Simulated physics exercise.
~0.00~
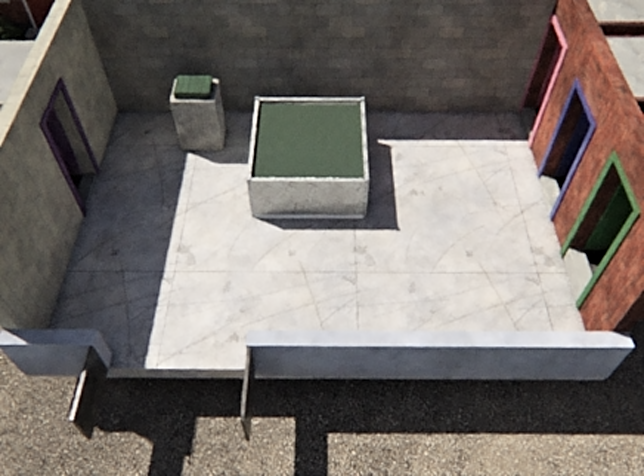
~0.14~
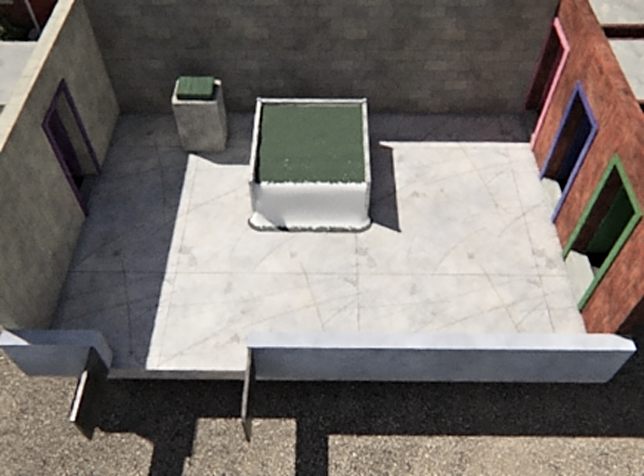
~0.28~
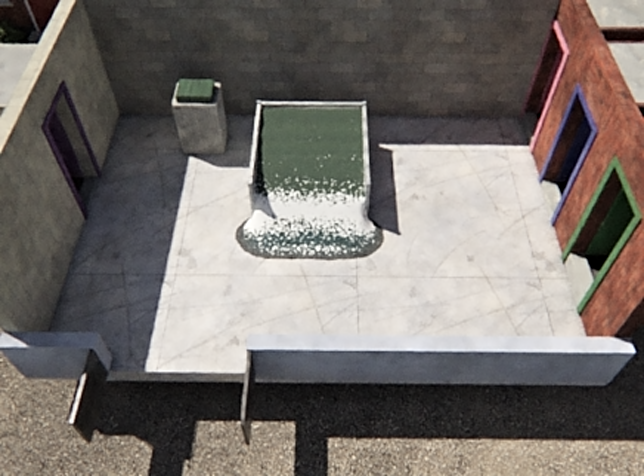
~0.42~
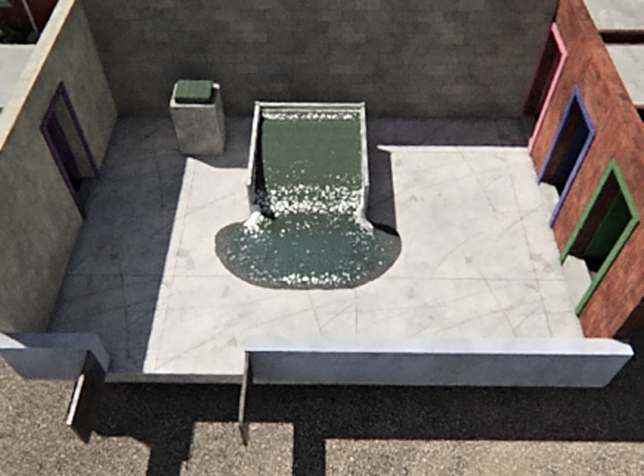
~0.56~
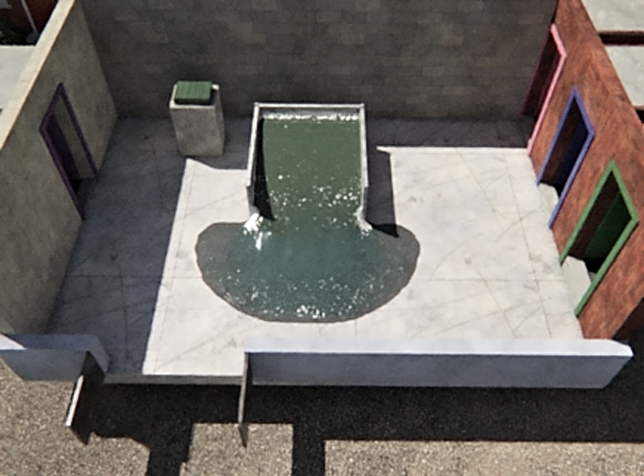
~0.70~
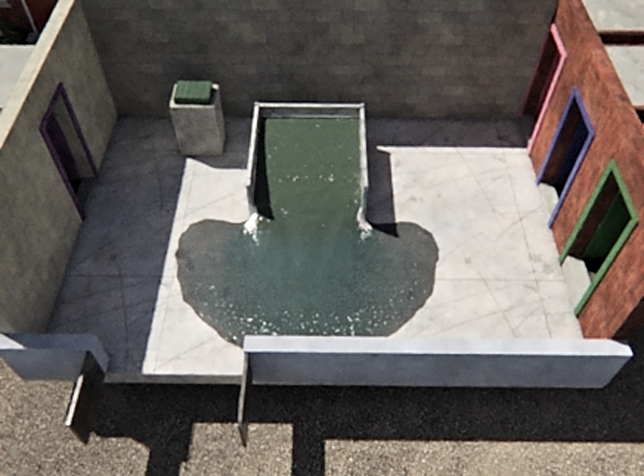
Green water bursts through the front of an open tank and spreads across the pale floor in a widening, rounded pool, foaming at first, then smoother, as the tank's level drops. The walled yard is seen from high above its low front wall by a fixed camera. A green-topped block stands left of the tank, a purple-framed doorway is at left, and pink, blue and green ones line the red right wall.
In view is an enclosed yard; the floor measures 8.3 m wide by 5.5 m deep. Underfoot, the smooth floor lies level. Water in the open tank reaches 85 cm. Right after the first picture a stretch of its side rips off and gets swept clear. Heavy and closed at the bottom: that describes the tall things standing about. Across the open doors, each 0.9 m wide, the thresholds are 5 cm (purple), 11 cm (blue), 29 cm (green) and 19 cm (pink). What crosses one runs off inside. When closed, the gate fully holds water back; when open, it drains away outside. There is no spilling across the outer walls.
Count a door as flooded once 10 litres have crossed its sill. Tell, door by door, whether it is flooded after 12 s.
Purple door - no; blue door - no; green door - no; pink door - no.
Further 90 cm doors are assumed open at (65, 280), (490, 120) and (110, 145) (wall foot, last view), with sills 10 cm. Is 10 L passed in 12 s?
So, in the order given, it's shy of the mark, then beyond the mark, then shy of the mark.
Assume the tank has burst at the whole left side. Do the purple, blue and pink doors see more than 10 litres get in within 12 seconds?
Then purple would come out on the high side, blue on the low side and pink on the low side.
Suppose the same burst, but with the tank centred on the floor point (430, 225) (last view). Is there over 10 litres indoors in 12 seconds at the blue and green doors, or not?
Blue gets no more than that, green gets no more than that.
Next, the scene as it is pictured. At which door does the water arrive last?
Purple.
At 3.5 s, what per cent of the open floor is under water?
Close to 45 in a hundred.
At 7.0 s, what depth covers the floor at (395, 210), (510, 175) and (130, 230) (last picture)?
Listed order: 2 / 5 / 4 cm.
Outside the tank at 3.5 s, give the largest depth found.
I'd put it at close to 31 cm.
After 1.4 s water covers 30 % of the floor and is deepest (49 cm) near (302, 349); purple door not reached, blue door not reached, green door not reached, pink door not reached.
After 2.2 s water covers 40 % of the floor and is deepest (39 cm) near (302, 349); purple door not reached, blue door not reached, green door not reached, pink door not reached.
After 3.5 s water covers 45 % of the floor and is deepest (31 cm) near (578, 363); purple door not reached, blue door 6 cm at the sill, 0 L in, green door 23 cm at the sill, 0 L in, pink door not reached.
After 7.0 s water covers 90 % of the floor and is deepest (15 cm) near (525, 141); purple door 4 cm at the sill, 0 L in, blue door 6 cm at the sill, 0 L in, green door 9 cm at the sill, 0 L in, pink door 13 cm at the sill, 0 L in.
After 12.0 s water covers 100 % of the floor and is deepest (10 cm) near (115, 125); purple door 8 cm at the sill, 3 L in, blue door 8 cm at the sill, 0 L in, green door 4 cm at the sill, 0 L in, pink door 7 cm at the sill, 0 L in.
